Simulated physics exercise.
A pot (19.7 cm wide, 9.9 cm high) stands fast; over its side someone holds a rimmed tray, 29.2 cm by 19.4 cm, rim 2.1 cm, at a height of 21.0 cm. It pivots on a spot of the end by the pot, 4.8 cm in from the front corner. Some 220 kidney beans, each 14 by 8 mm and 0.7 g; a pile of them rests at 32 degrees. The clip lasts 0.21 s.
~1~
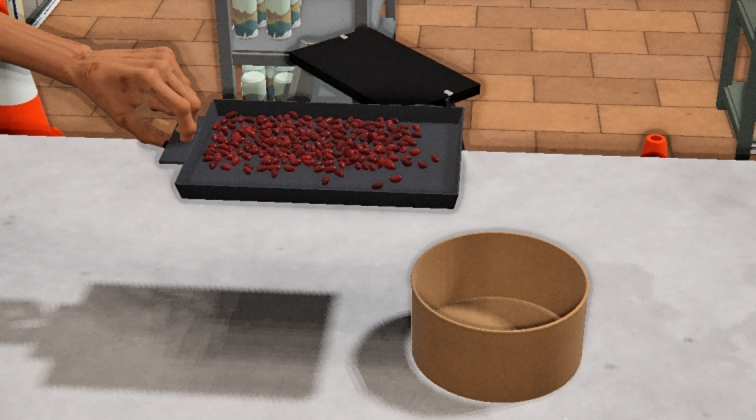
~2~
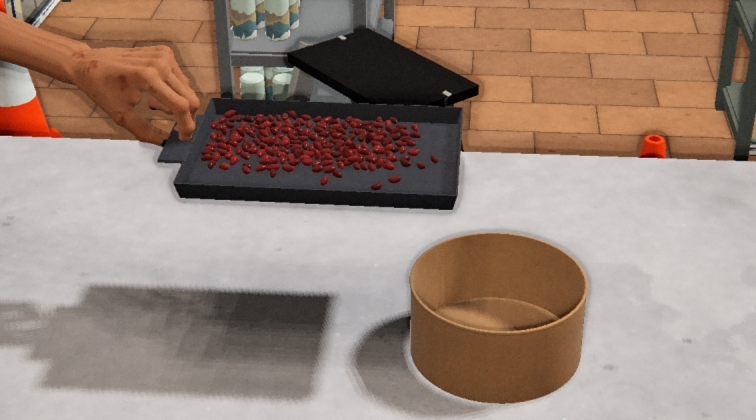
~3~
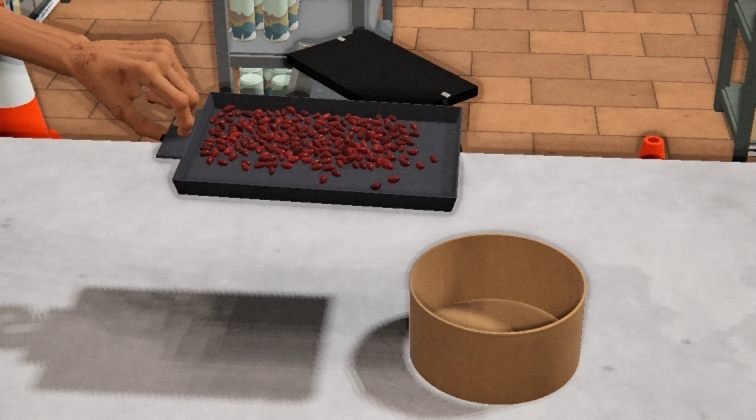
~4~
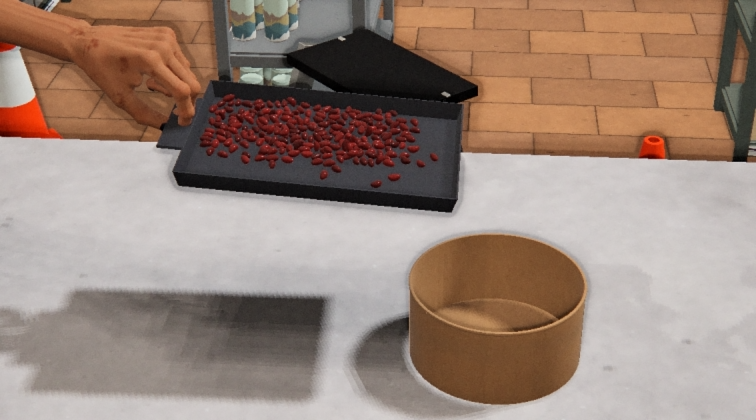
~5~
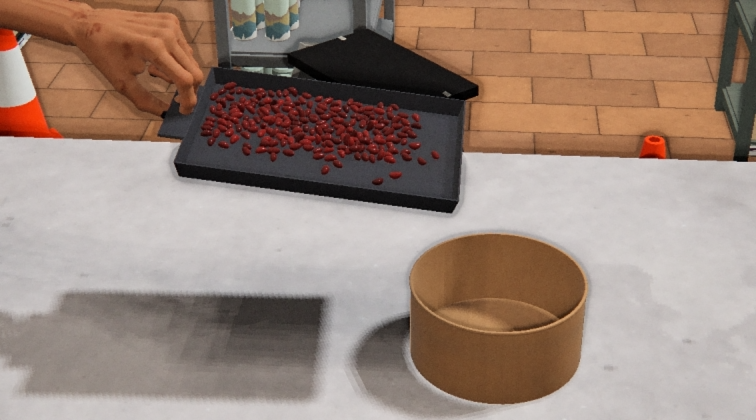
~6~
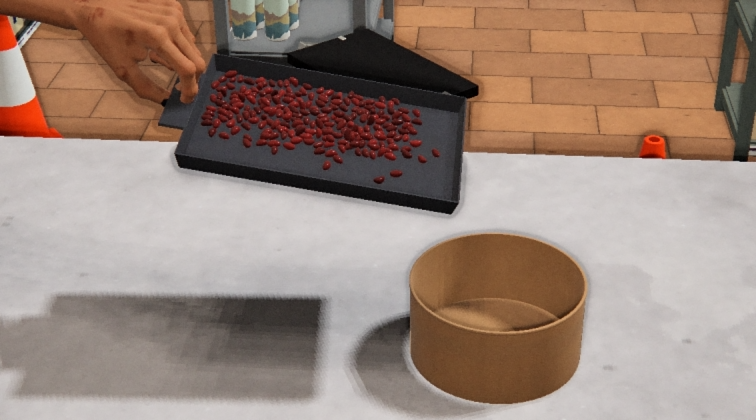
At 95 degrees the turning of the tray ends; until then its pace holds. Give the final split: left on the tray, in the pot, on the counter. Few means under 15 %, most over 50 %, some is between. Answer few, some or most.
Left on the tray: Few; in the pot: Most; on the counter: Few.
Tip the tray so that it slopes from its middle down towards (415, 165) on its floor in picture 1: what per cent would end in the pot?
About 60 per cent.
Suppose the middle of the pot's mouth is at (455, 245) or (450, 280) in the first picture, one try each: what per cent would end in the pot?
About 5 and 95 per cent.
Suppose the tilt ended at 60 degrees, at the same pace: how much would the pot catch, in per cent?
In that case some 55 per cent.
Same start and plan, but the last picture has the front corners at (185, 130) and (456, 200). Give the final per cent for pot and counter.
Pot 95, counter 5.
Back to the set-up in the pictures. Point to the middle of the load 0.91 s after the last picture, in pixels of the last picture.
At about (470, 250).
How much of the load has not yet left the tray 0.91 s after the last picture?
Roughly 45 per cent.
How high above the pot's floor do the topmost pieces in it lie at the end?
Some 2.5 cm.
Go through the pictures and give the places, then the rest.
Tray tilt 0 degrees, front corners at (180, 182) and (454, 192); middle of the pieces at (306, 146); pot at (500, 279), in the first picture.
Tray tilt 1 degrees, front corners at (179, 181) and (452, 193); middle of the pieces at (305, 145), in the second picture.
Tray tilt 2 degrees, front corners at (178, 177) and (452, 195); middle of the pieces at (304, 142), in the third picture.
Tray tilt 5 degrees, front corners at (178, 169) and (453, 196), lowest corner right front; middle of the pieces at (304, 136), in the fourth picture.
Tray tilt 8 degrees, front corners at (180, 160) and (454, 197), lowest corner right front; middle of the pieces at (306, 128), in the fifth picture.
Tray tilt 11 degrees, front corners at (180, 151) and (454, 199), lowest corner right front; middle of the pieces at (306, 120); pot at (498, 280), in the sixth picture.
Then, 0.54 s after the last picture, tilt 51 degrees; the tray holds 100 %, the pot 0 %.
Then, 0.91 s after the last picture, tilt 78 degrees; the tray holds 45 %, the pot 45 %.
Then, 1.36 s after the last picture, tilt 95 degrees; the tray holds 0 %, the pot 95 %.
In the end, tray 0 %, pot 100 %, counter 0 %.
